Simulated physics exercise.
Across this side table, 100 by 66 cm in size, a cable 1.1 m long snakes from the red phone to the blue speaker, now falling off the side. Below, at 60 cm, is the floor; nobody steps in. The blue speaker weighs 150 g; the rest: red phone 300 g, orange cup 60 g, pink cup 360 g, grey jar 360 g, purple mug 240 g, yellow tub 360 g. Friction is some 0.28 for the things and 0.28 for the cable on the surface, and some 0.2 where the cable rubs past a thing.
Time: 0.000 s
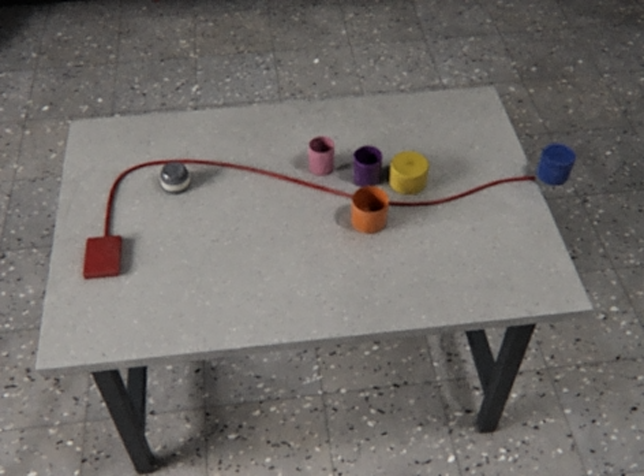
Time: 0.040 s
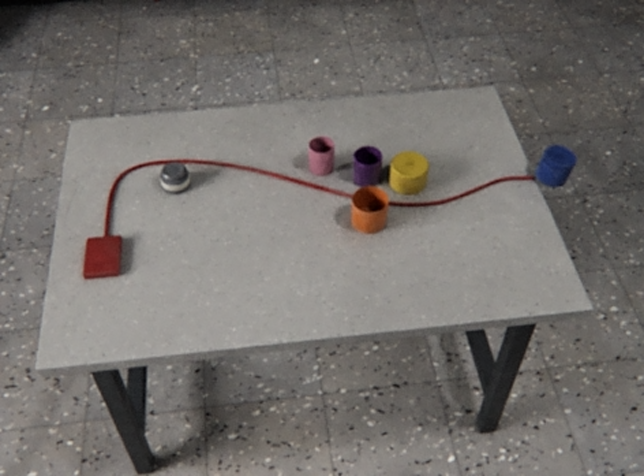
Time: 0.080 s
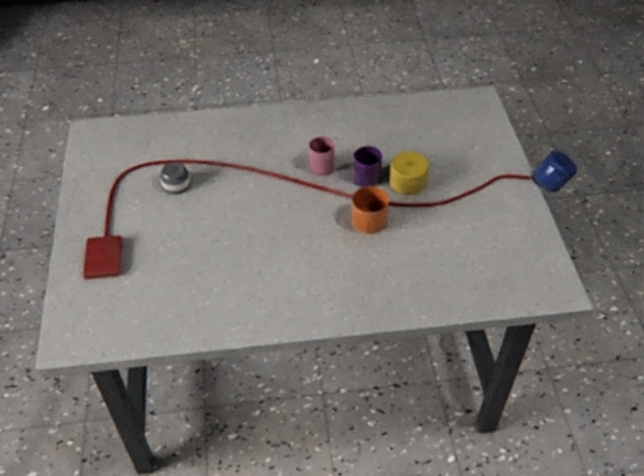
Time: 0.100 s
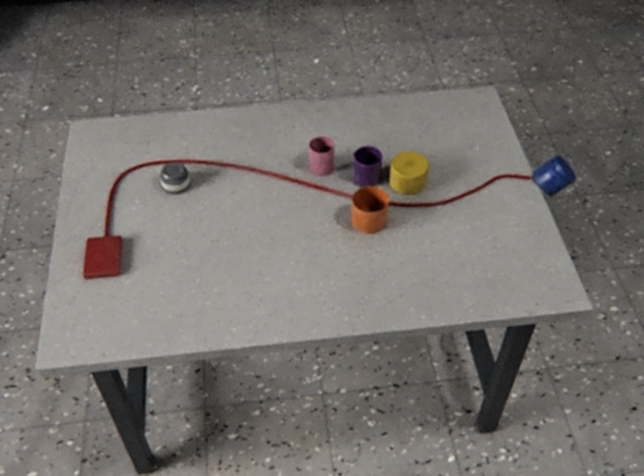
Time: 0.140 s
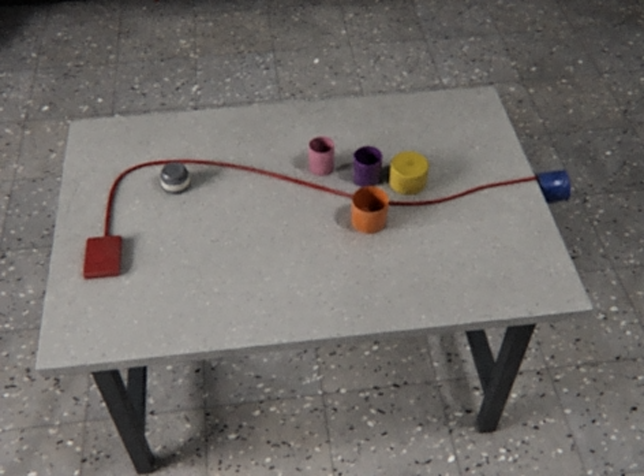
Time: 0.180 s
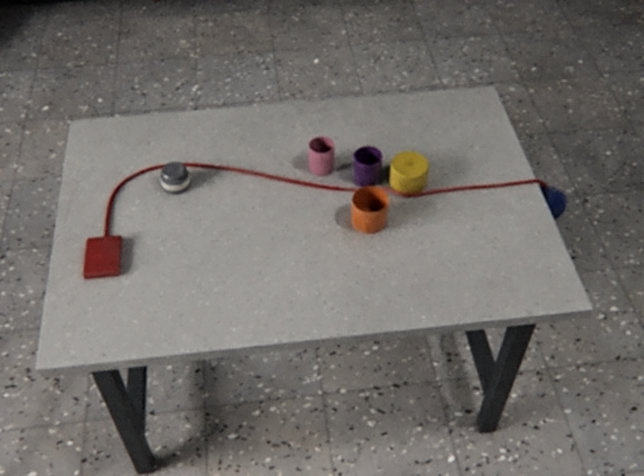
A blue speaker tilted over the right edge of the table and slipped down its side, pulling the red cable straighter past the cups and yellow tub, while the red phone stayed put.
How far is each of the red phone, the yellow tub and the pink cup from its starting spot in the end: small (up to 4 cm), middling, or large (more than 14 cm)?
The red phone ends a middling distance away, the yellow tub ends only a small distance away, the pink cup ends only a small distance away.
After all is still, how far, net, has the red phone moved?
For the red phone, I'd say close to 8 cm.
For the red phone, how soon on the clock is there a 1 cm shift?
Estimate for the red phone: Near 0.30 seconds.
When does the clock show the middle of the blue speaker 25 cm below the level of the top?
It happens at 0.44 seconds on the clock.
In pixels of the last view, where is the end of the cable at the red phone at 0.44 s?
Close to (138, 227) in the last picture.
By 0.4 s, the cable's tail end at (138, 227); red phone 5 cm off its start, blue speaker over the edge, grey jar 4 cm off its start.
By 0.7 s, the cable's tail end at (147, 219); red phone 7 cm off its start, grey jar 6 cm off its start, blue speaker over the edge.
By 0.9 s, the cable's tail end at (151, 217); red phone 8 cm off its start at (133, 228), grey jar 6 cm off its start at (188, 188), blue speaker over the edge.
By 1.2 s, the cable's tail end at (151, 217); red phone 8 cm off its start, grey jar 6 cm off its start, blue speaker over the edge.
By 2.4 s, the cable's tail end at (151, 217); red phone 8 cm off its start at (133, 228), pink cup 0 cm off its start at (322, 145), yellow tub 0 cm off its start at (410, 164), grey jar 6 cm off its start at (188, 188).
